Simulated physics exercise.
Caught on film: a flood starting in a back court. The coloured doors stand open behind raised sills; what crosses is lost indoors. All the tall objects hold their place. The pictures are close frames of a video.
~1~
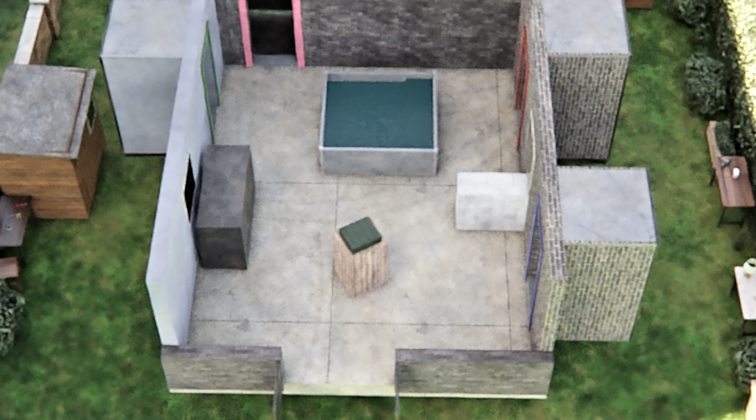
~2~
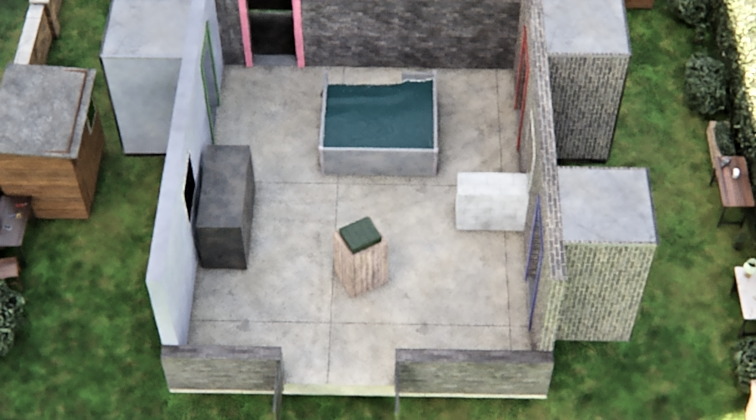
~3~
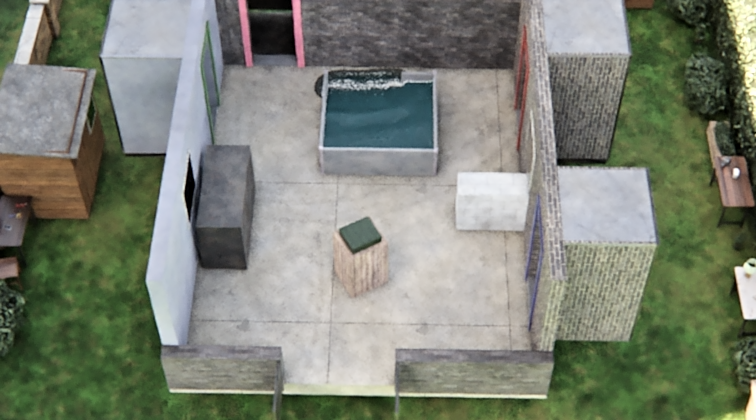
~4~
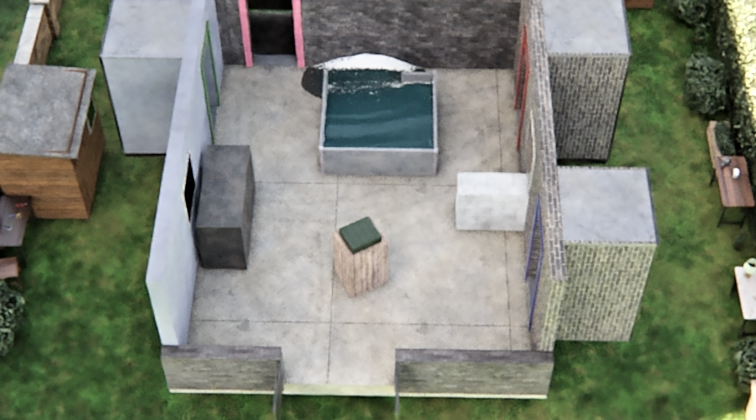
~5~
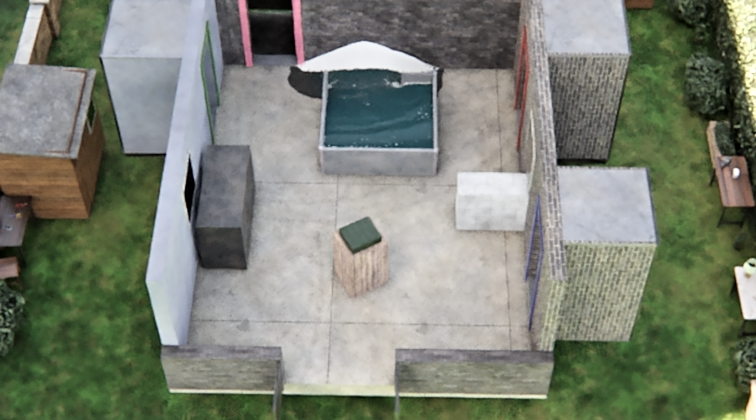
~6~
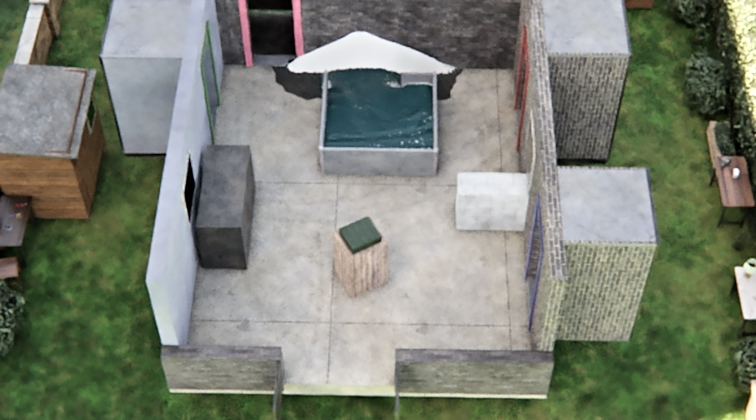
A roofless back court with grey walls, set among green lawns, is seen from high above by a still camera. A square tank of dark teal water sits at the back, with a dark grey block at left, a white block at right and a green-topped wooden block between. The water ripples and pours out over the tank's far side, spreading both ways in a widening white and dark sheet.
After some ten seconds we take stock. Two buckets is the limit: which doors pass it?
In the end: The red door floods; the pink door floods; the blue door holds within the limit; the green door floods.
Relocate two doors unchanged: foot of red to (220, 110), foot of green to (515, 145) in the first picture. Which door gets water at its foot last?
It is the blue-painted one.
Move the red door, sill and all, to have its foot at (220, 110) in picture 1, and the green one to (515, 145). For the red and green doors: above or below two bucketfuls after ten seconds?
One by one: Red lets more in, green goes over.
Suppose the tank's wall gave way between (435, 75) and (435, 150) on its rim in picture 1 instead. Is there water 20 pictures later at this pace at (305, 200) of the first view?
Answer: Under water.
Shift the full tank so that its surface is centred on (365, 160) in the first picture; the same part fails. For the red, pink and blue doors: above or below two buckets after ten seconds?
Then: Red takes more; pink lets more in; blue takes less.
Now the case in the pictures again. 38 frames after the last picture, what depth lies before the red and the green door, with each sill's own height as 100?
Roughly 200 per cent, then 190 per cent.
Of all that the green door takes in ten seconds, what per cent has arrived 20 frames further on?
Close to 60 %.
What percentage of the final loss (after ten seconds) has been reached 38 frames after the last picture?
Close to 80 %.
A moment on, water covers 20 % of the floor; the red door not reached, the pink door under two buckets in, the blue door not reached, the green door not reached.
Next, water covers 25 % of the floor; the red door under two buckets in, the pink door under two buckets in, the blue door not reached, the green door under two buckets in.
Then, water covers 35 % of the floor; the red door over two buckets in, the pink door over two buckets in, the blue door not reached, the green door over two buckets in.
Later, water covers 55 % of the floor; the red door far over two buckets in, the pink door over two buckets in, the blue door not reached, the green door far over two buckets in.
In the end, water covers 90 % of the floor; the red door far over two buckets in, the pink door over two buckets in, the blue door wet at the sill, nothing in, the green door far over two buckets in.
